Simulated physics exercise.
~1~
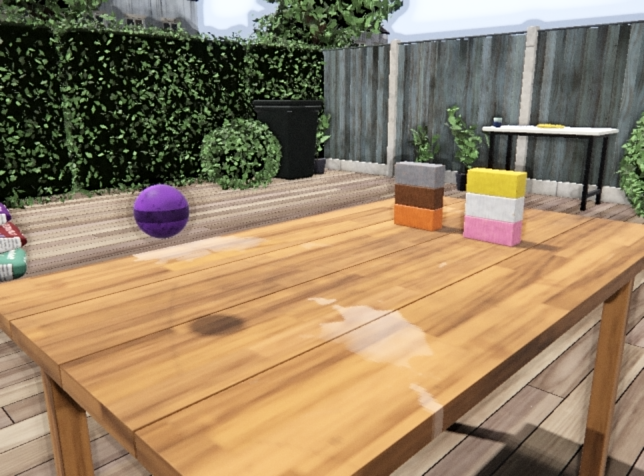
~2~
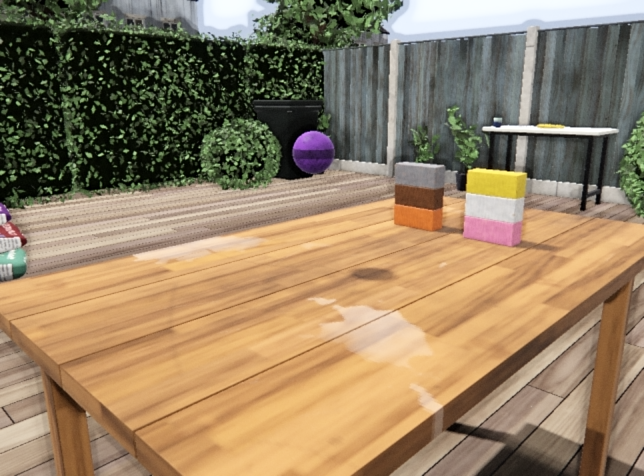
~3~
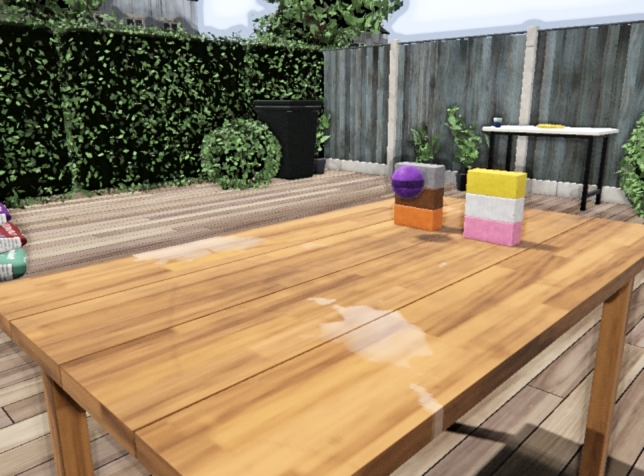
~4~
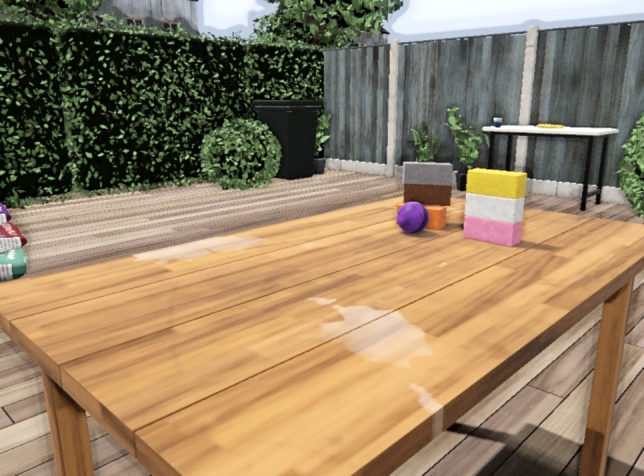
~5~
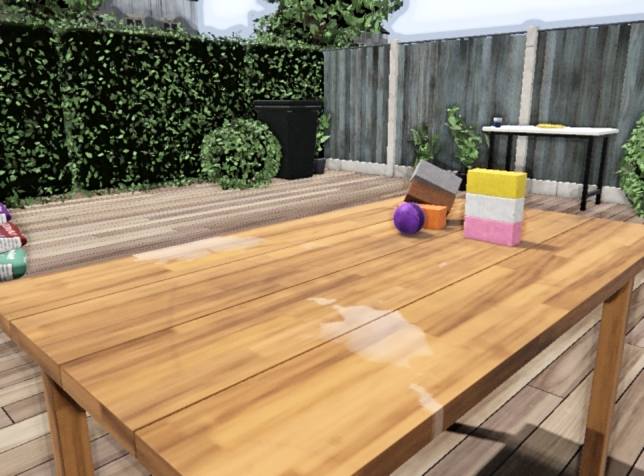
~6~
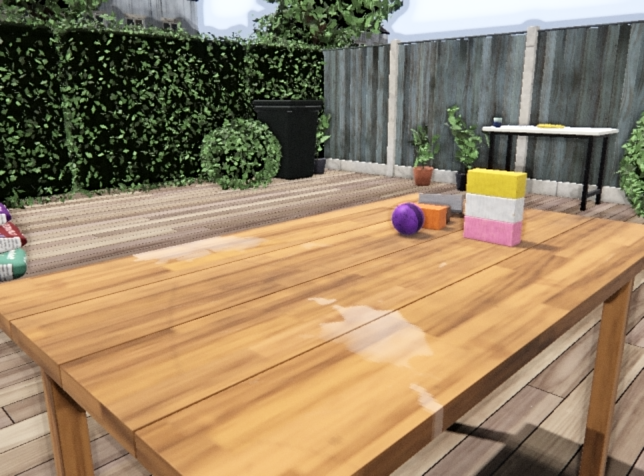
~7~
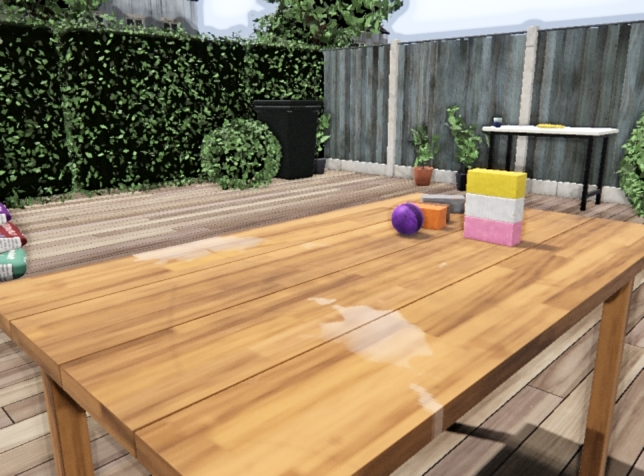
Garden patio table, purple ball flying right into a block stack, toppling its grey and brown blocks while the neighbouring stack stays upright.
